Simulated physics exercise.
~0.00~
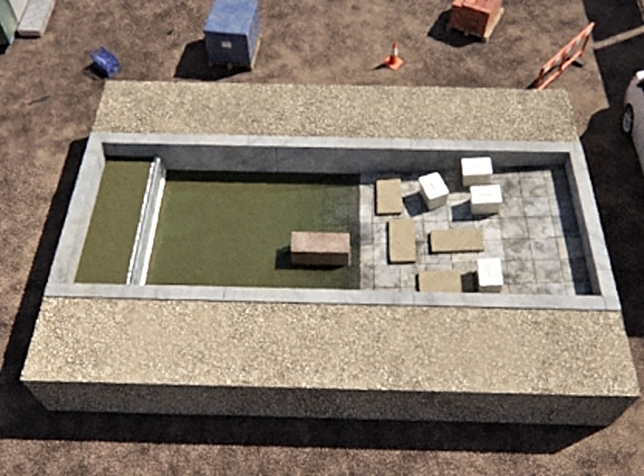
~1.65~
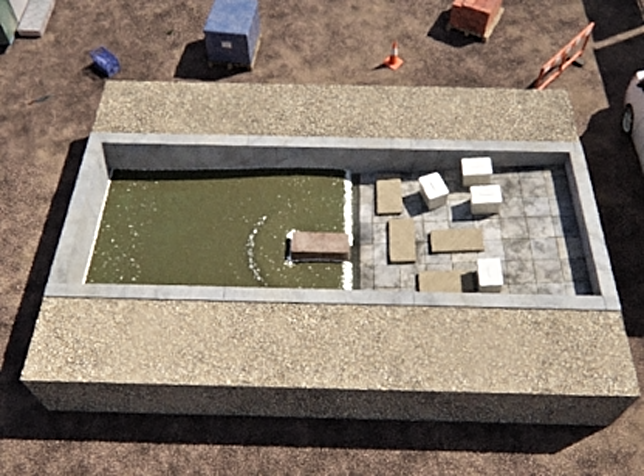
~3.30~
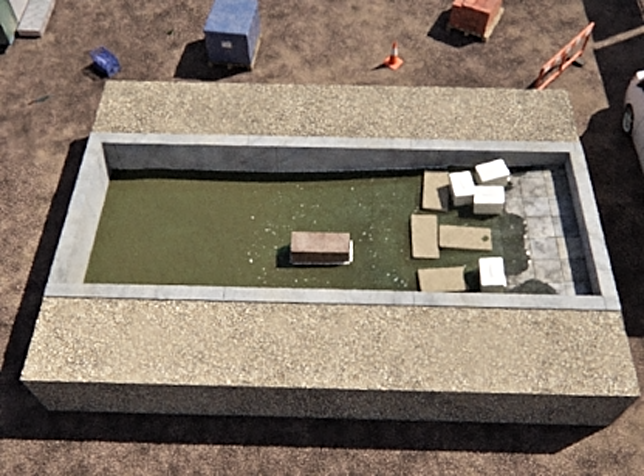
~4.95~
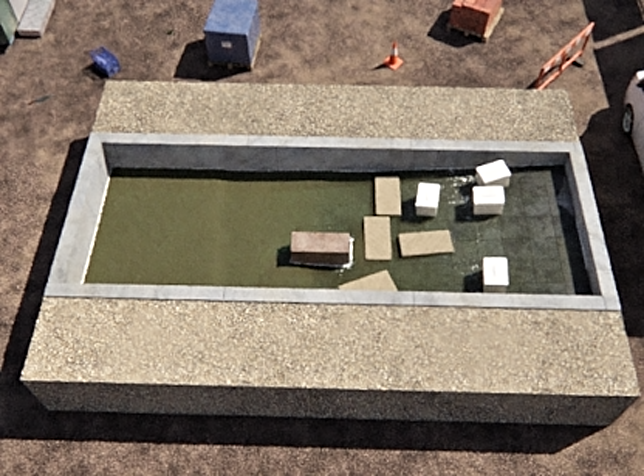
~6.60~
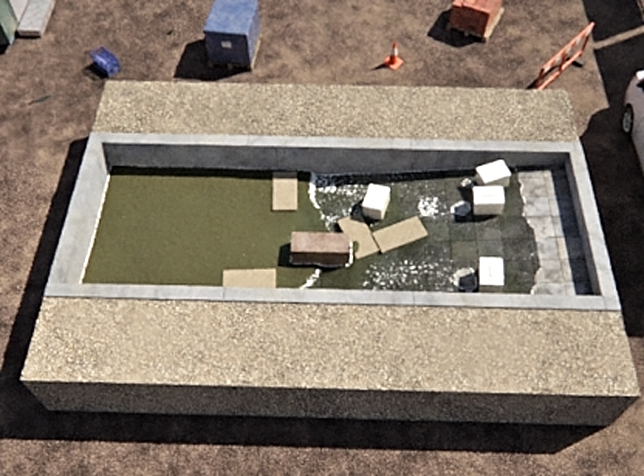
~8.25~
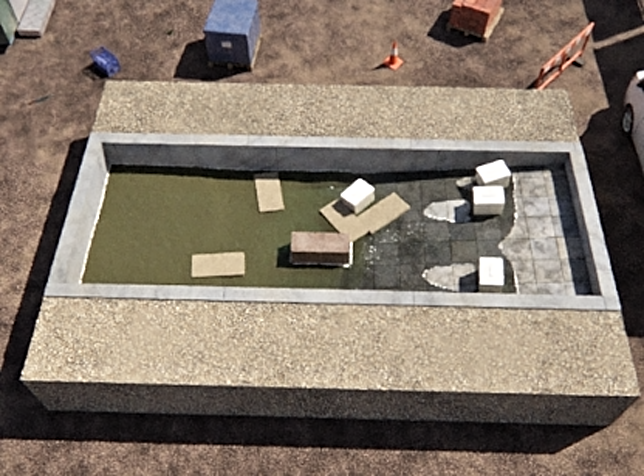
In a walled concrete basin seen from above, green water spreads right from behind a lifted barrier, passes a fixed-looking brown block and shifts pale slabs and white boxes, then draws back, leaving several farther left and some boxes near the partly exposed paving.
